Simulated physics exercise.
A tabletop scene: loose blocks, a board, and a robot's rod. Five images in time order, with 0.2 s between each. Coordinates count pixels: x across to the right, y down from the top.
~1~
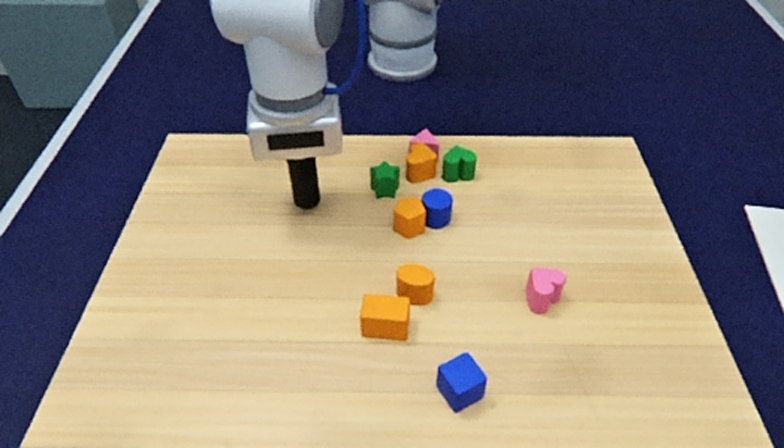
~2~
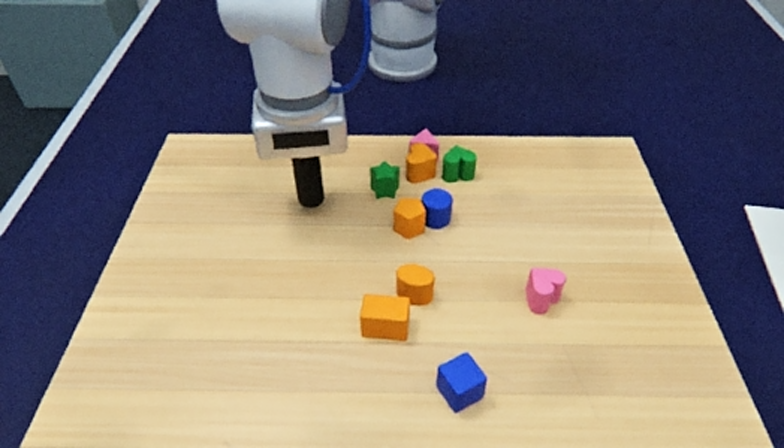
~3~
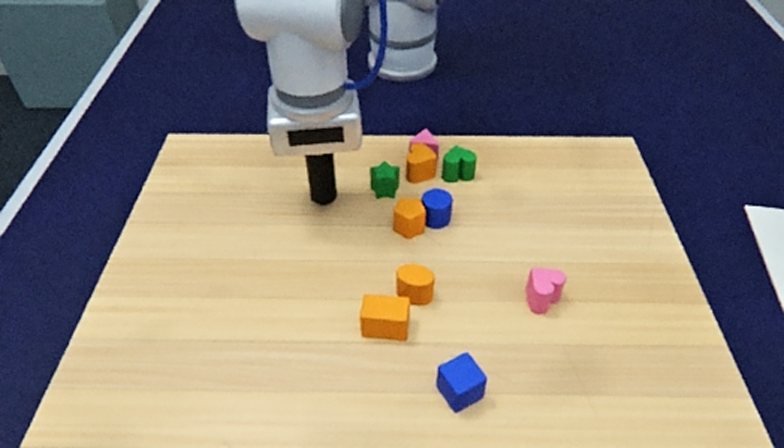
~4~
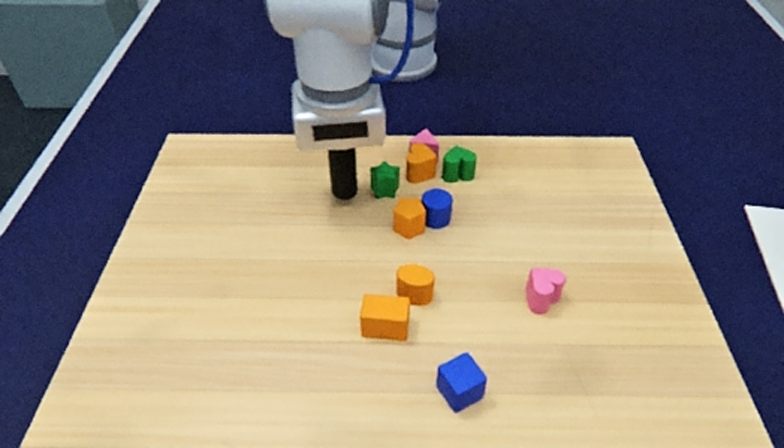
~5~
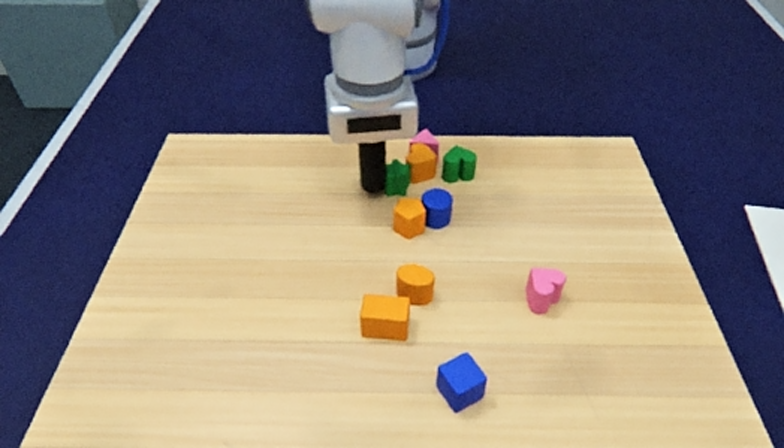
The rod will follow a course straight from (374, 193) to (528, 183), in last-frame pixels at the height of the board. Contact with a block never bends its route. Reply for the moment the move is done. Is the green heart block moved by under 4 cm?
It seems not.
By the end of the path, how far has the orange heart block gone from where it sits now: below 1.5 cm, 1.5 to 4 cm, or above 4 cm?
Movement: 1.5 to 4 cm.
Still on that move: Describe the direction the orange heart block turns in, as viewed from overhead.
From above, counter-clockwise.
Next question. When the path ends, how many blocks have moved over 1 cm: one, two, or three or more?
That makes 3 blocks or more.
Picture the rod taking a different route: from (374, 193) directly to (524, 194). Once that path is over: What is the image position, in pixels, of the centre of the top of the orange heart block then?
Its top centre lands on (446, 146).
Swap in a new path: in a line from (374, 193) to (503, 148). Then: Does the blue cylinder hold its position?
I'd say yes.
The first path, step by step. One third of the way, rod at (427, 183); green star block at (451, 166); orange heart block at (444, 148), turned 95° anticlockwise; pink three-sided block at (425, 136); green heart block at (478, 151), turned 30° clockwise.
Two thirds of the way, rod at (479, 179); green star block at (502, 160); orange heart block at (445, 148), turned 100° anticlockwise; pink three-sided block at (425, 136); green heart block at (493, 146), turned 20° anticlockwise.
At the end, rod at (529, 175); green star block at (547, 152), turned 25° anticlockwise; orange heart block at (445, 148), turned 100° anticlockwise; pink three-sided block at (425, 136); green heart block at (496, 146), turned 35° anticlockwise.
